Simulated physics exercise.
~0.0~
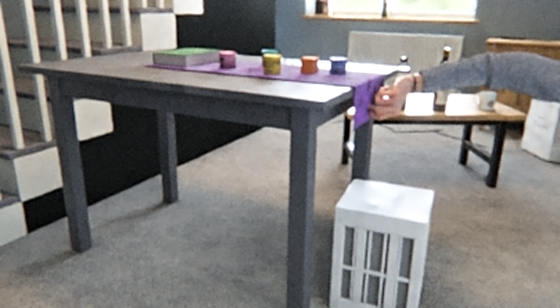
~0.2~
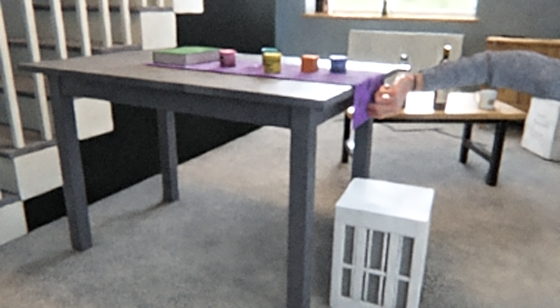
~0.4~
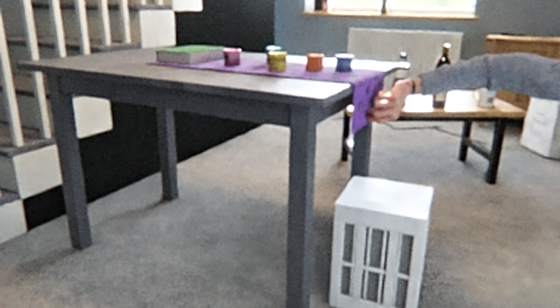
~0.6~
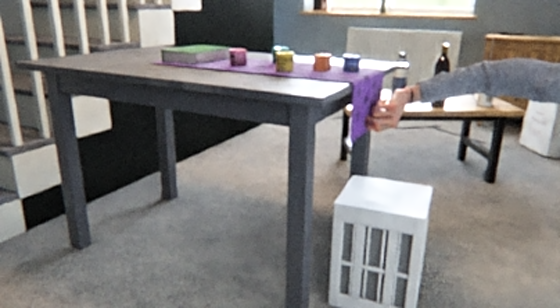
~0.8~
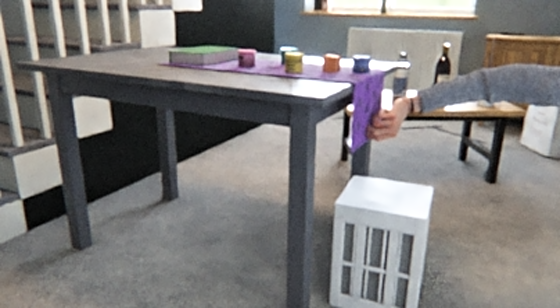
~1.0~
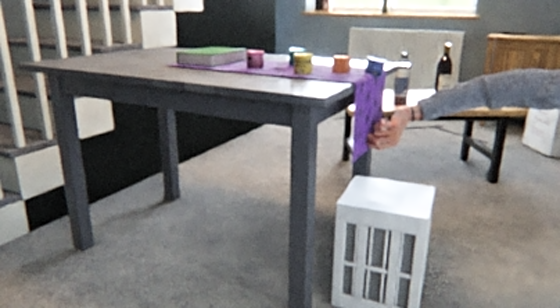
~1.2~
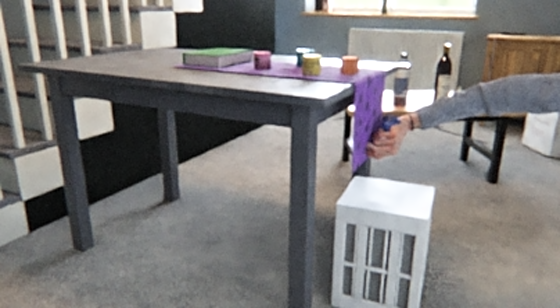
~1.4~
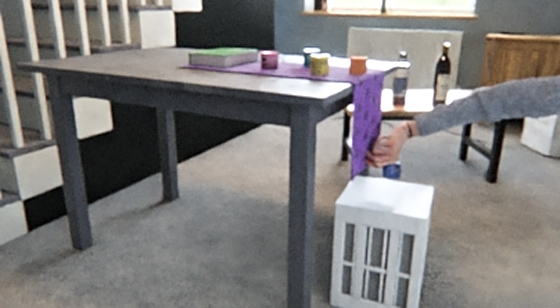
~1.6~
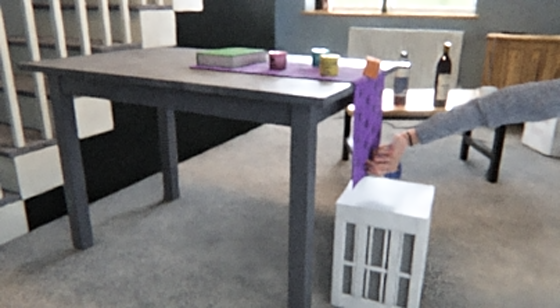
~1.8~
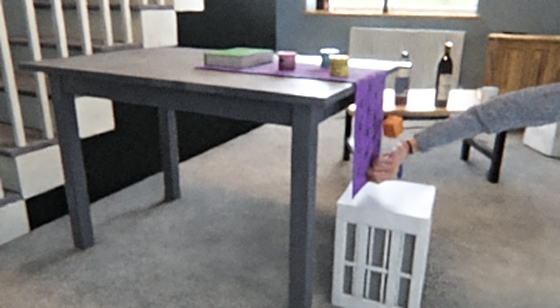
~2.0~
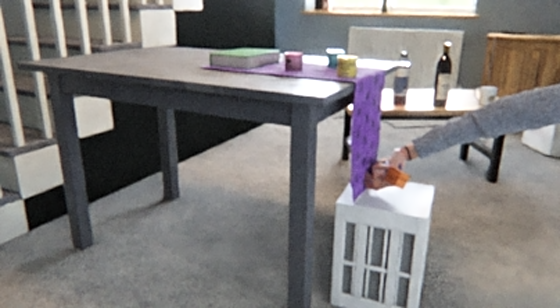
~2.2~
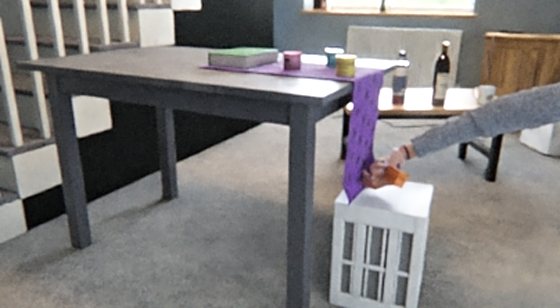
Purple table runner being pulled slowly down by a hand, blue pot then orange pot dropping off, hem reaching the white crate.
